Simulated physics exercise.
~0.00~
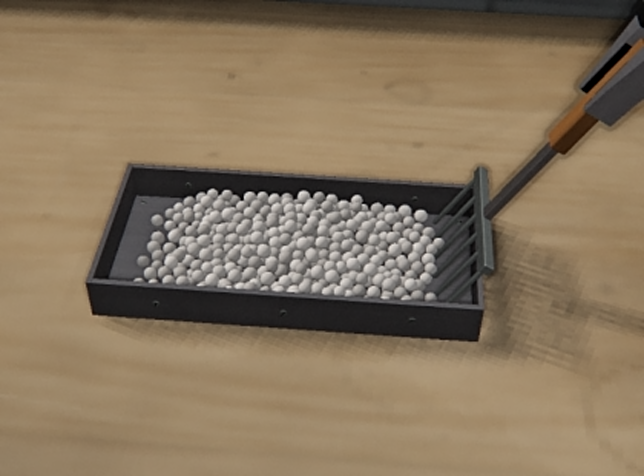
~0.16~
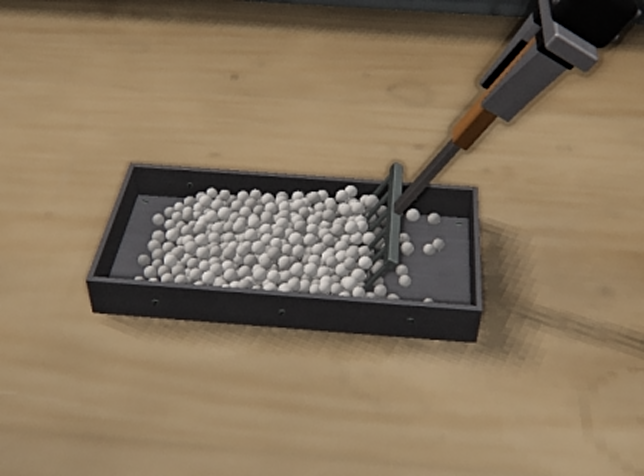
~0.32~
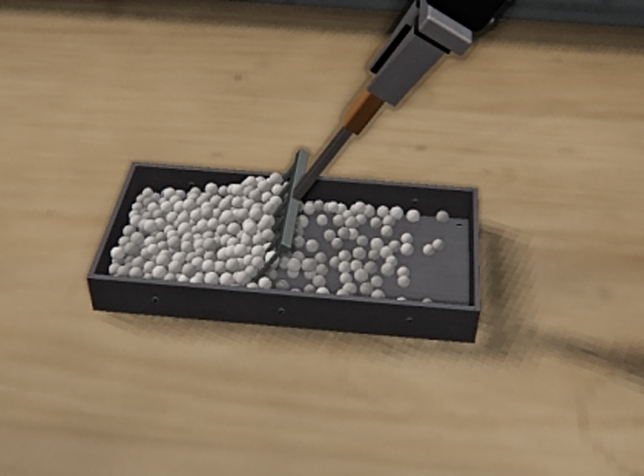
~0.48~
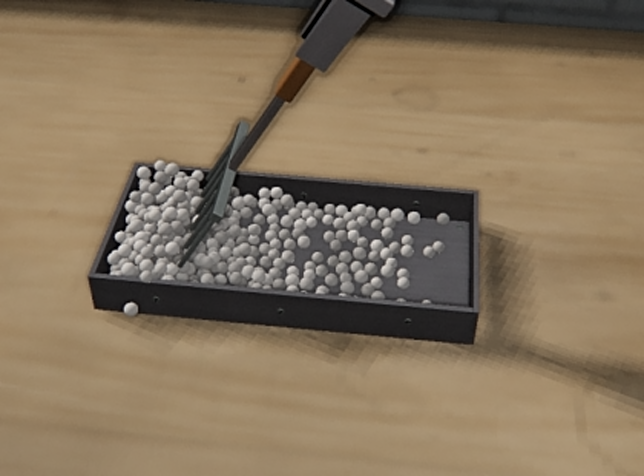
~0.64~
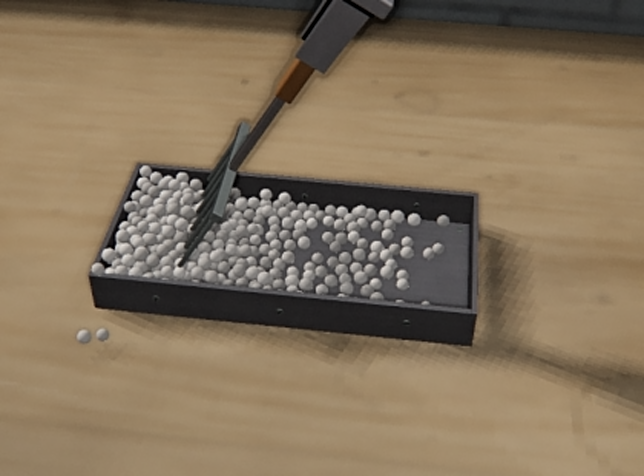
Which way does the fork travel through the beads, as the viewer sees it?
The fork travels to the left, from the right end of the tin toward the left end.
